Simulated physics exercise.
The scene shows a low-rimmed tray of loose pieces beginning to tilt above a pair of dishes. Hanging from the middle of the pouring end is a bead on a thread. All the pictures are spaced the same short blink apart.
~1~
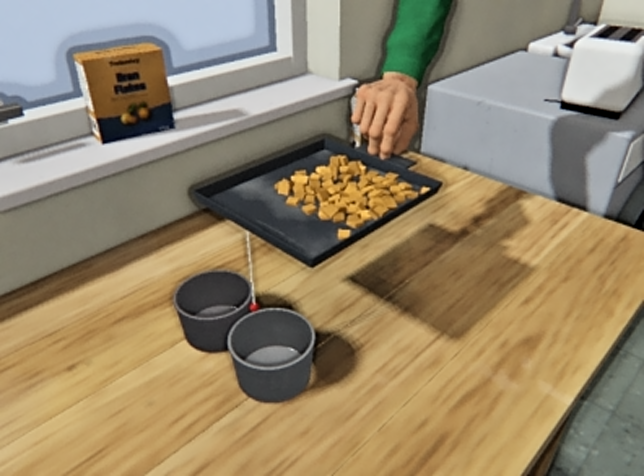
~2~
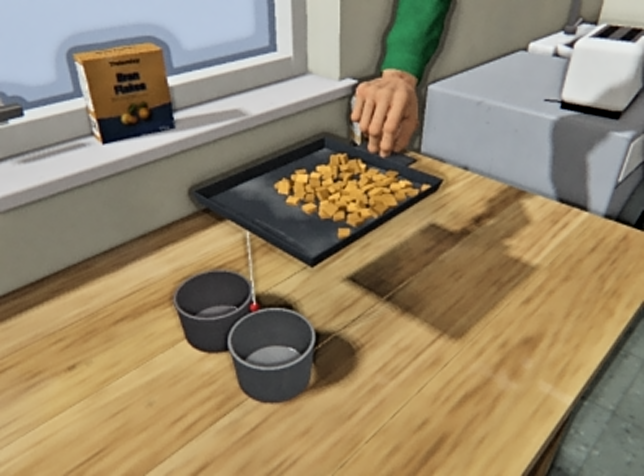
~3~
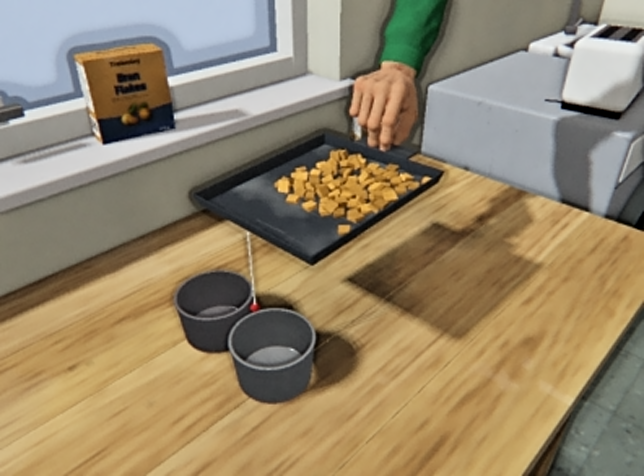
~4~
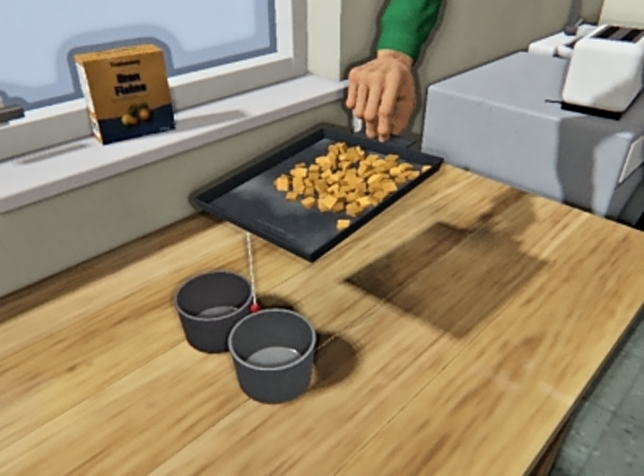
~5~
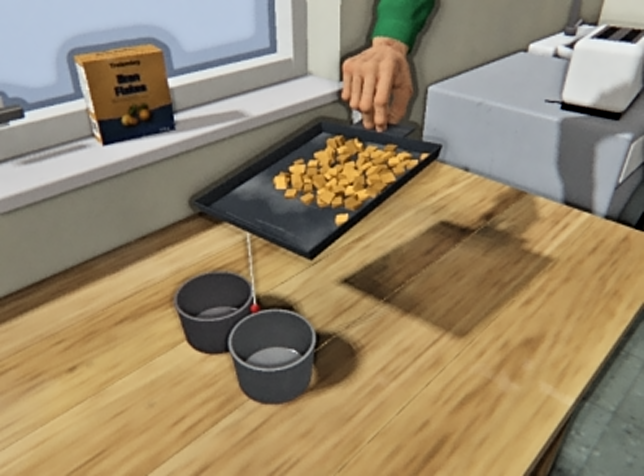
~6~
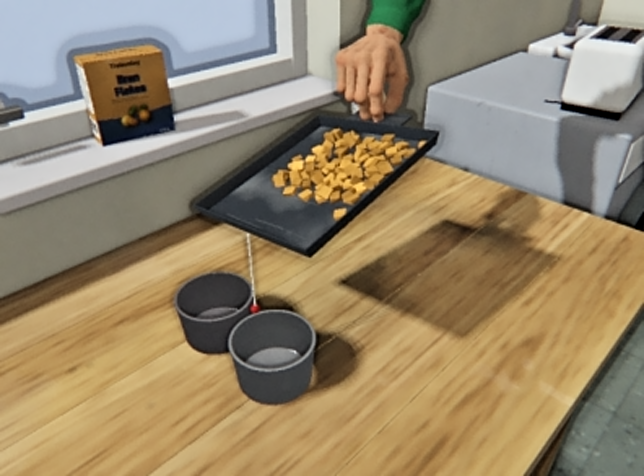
On a wooden counter beside a windowsill with a cereal box, a green-sleeved hand holds a dark tray of golden-brown cereal squares level above two gray dishes. The hand then shifts slightly left and the tray gradually tilts, its far right side rising and its left corner dipping lowest.
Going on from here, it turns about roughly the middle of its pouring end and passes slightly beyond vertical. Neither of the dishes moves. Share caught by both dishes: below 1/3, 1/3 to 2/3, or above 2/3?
Above 2/3.
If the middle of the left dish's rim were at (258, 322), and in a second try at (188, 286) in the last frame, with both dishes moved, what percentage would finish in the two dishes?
Close to 10 in a hundred, then close to 60 in a hundred.
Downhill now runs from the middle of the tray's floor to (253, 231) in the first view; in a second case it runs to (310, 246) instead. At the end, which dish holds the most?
Point by point: The right side, then the right side.
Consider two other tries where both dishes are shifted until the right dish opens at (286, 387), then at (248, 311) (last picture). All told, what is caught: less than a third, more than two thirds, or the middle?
First place: Under a third. Second place: One to two thirds.
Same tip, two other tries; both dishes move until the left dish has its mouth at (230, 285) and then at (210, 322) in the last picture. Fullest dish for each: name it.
Placement one gives the one at left, placement two gives the one at left.
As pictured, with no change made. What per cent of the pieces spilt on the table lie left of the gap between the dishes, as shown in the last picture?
Around 70 percent of the pieces.
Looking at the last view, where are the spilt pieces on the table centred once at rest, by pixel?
My estimate puts the centre near (173, 307).
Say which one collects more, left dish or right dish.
Observation: The left-placed dish is the fuller of the two.
Just after the last frame, tray tipped steeply; the larger part on the tray; just a few in the left dish; roughly a quarter in the air.
A moment on, tray tipped right over; roughly a third on the tray; roughly half in the left dish; about a tenth outside both; about a tenth in the air.
Further on, tray tipped past a quarter turn; the larger part in the left dish; about a tenth outside both.
When it is over, tray tipped past a quarter turn; not one in the right dish; the larger part in the left dish; about a tenth outside both.
